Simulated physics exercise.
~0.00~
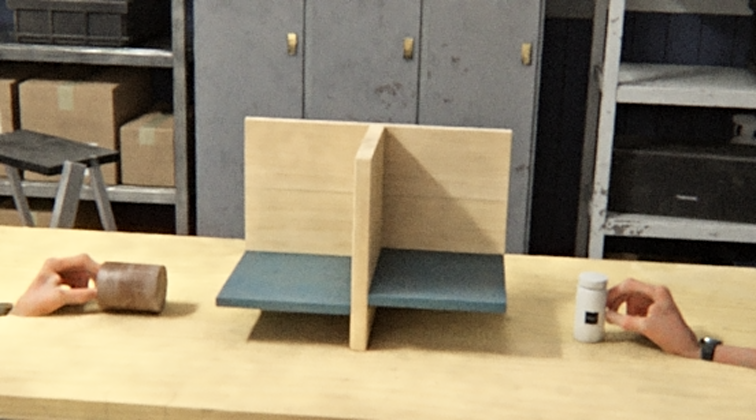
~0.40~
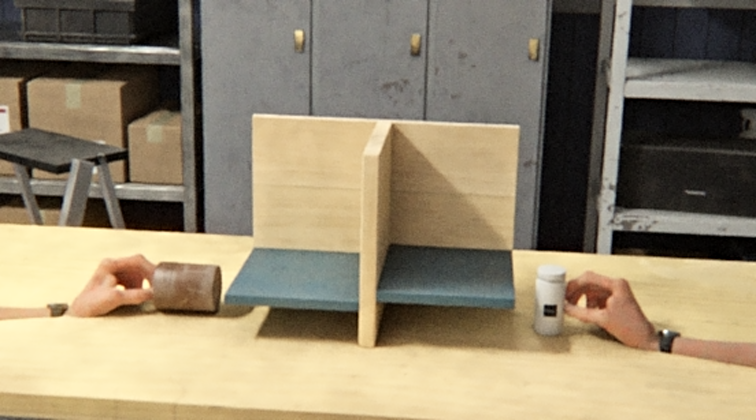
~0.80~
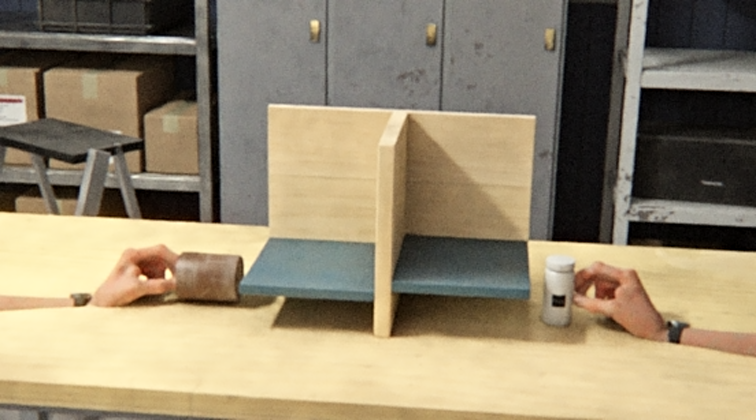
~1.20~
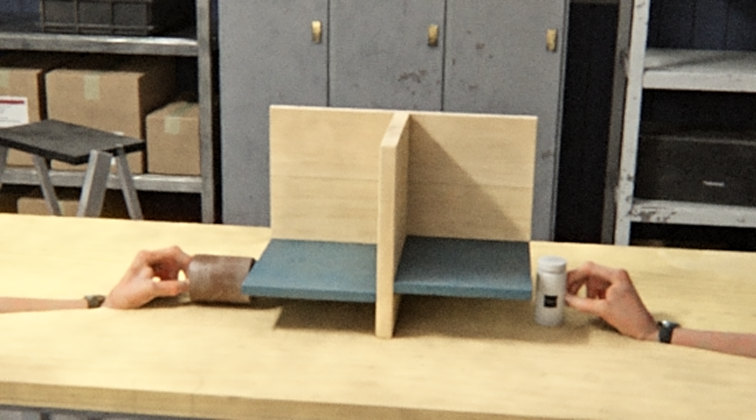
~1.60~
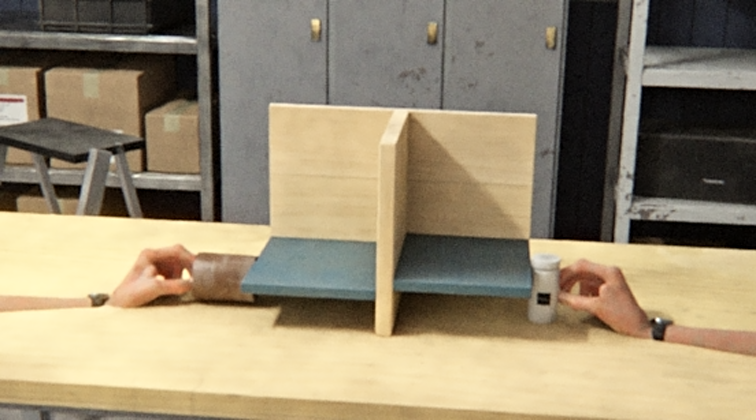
A brown cylinder and a white shaker, pushed inward by hands, stop at the blue shelves.
